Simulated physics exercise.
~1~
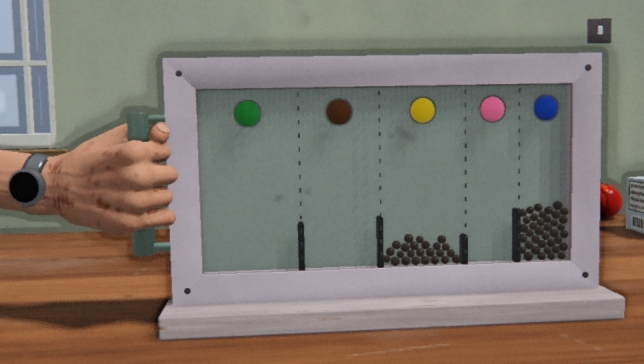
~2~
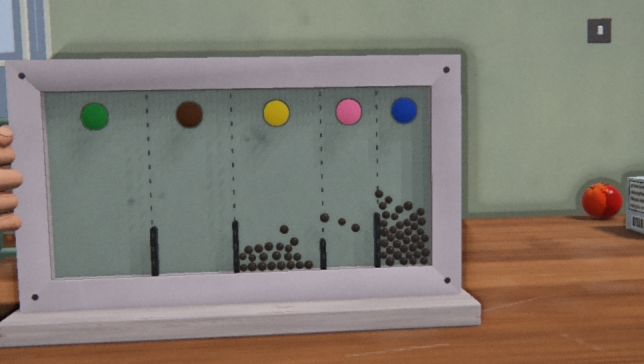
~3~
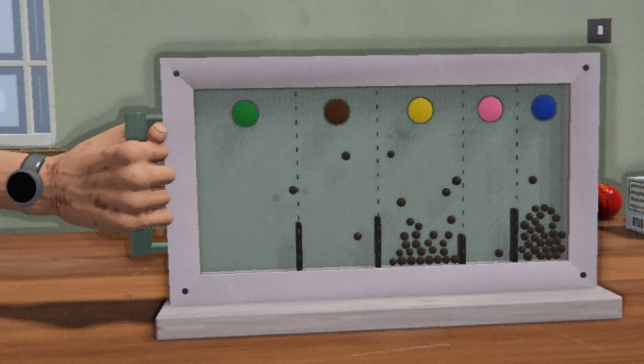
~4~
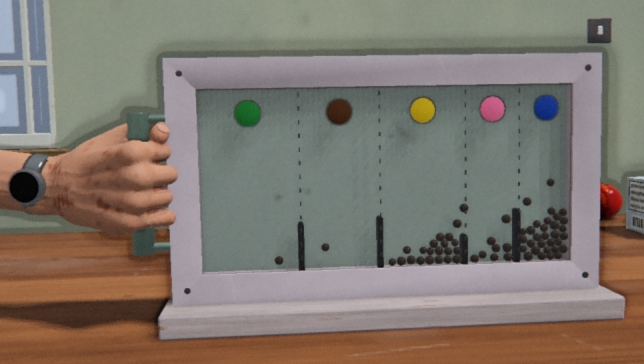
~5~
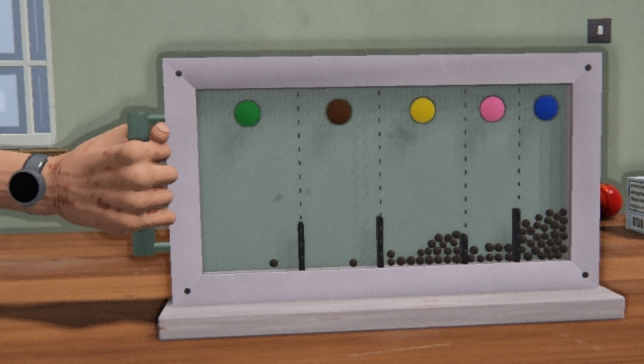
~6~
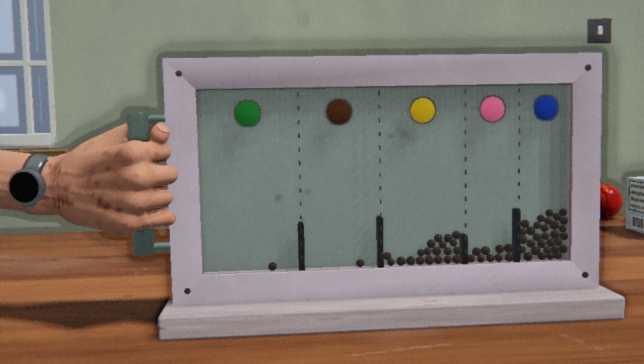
The clip opens on a shallow, clear-fronted case on a wooden table, a hand gripping its left side, with small dark pellets heaped under the yellow and blue stickers. The case slides left, and a few pellets hop above the low dividers near the pink sticker. It then moves back right to where it began, and pellets scatter leftward, some flying up beneath the brown and yellow stickers. They drop and settle while the case stays put. At the end, most lie under yellow, pink and blue, with one stray beneath green and another beneath brown.
